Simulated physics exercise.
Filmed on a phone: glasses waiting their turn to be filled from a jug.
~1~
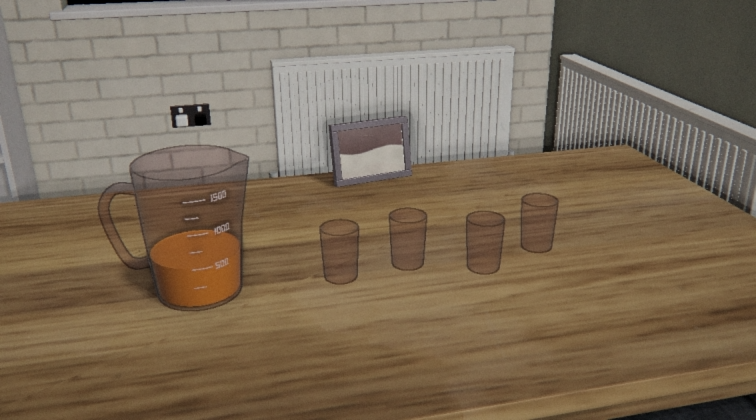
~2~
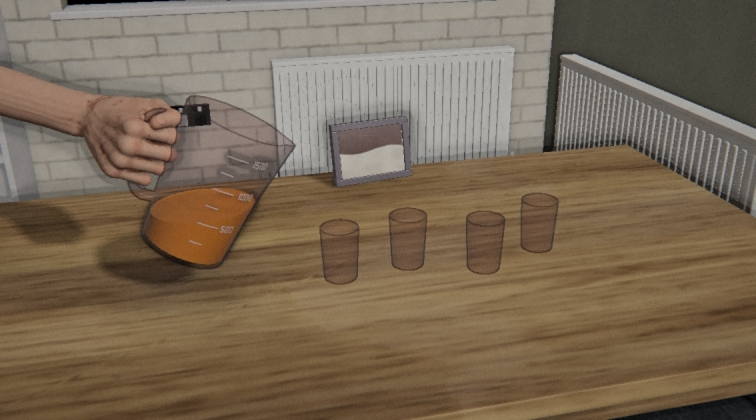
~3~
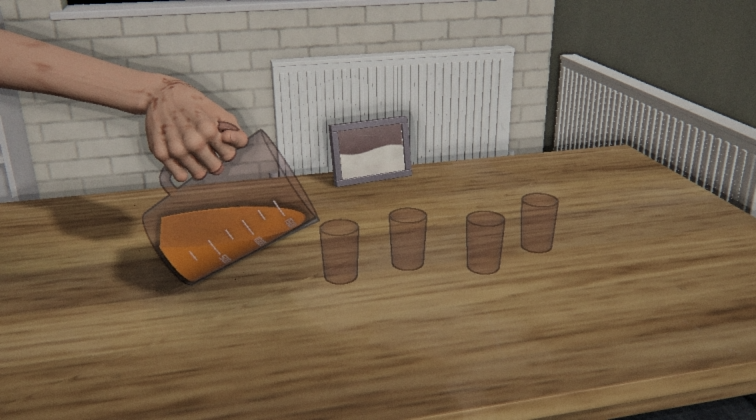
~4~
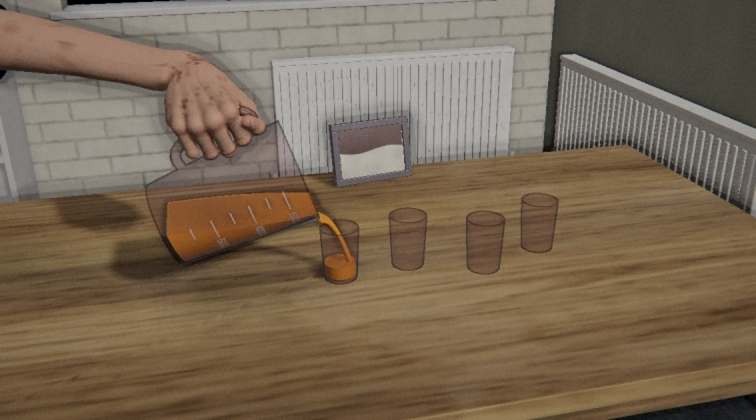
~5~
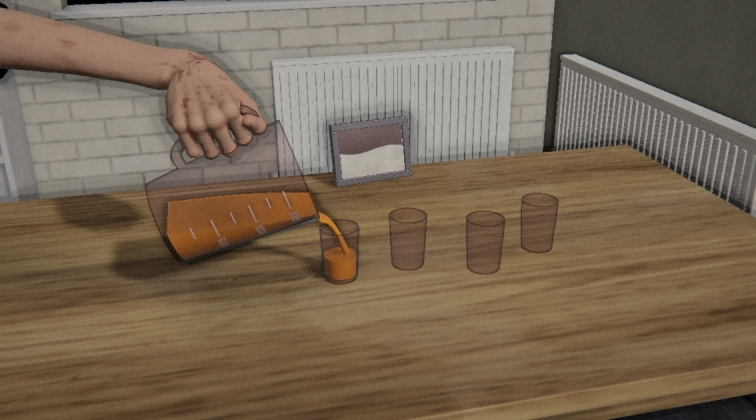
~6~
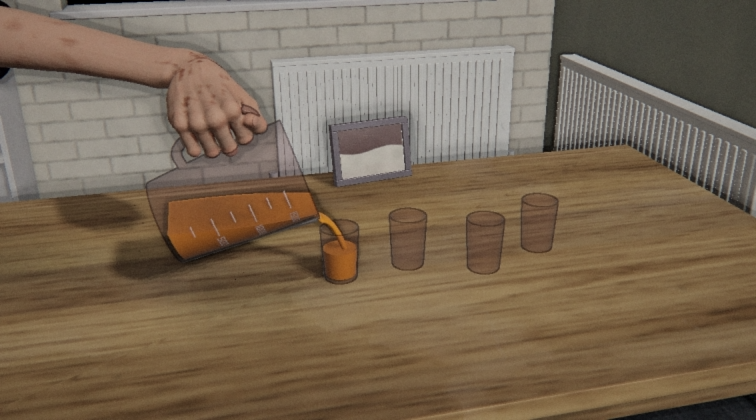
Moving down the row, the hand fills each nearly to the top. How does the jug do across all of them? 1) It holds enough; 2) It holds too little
(1) It holds enough.
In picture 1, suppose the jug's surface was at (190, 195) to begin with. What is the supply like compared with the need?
The supply lasts the distance.
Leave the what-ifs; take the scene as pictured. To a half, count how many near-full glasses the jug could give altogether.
About 5.5 servings.
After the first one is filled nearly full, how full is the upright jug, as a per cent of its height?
I'd guess near 25 in a hundred.
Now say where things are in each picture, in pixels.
In the first picture, nothing is moving yet; jug (193, 226) about a third full; four glasses, the last at (538, 221).
In the second picture, the jug is picked up; jug (211, 182) tipped 30° with all of its load; the first is empty.
In the third picture, the jug leans over the first small glass; jug (231, 209) tipped 60° with all of its load; four glasses, the last at (538, 221).
In the fourth picture, the orange juice is flowing; jug (235, 195) tipped 70° with nearly all of its load; the first is about a quarter full.
In the fifth picture, the orange juice is flowing; jug (236, 194) tipped 70° with nearly all of its load; four glasses, the last at (538, 221).
In the sixth picture, the orange juice is flowing; jug (236, 194) tipped 70° with nearly all of its load; the first is about half full.
Next, the first is about three quarters full.
After that, the first is done and the jug has about three quarters of its load.
Finally, all four are full and about a quarter of the orange juice is over.
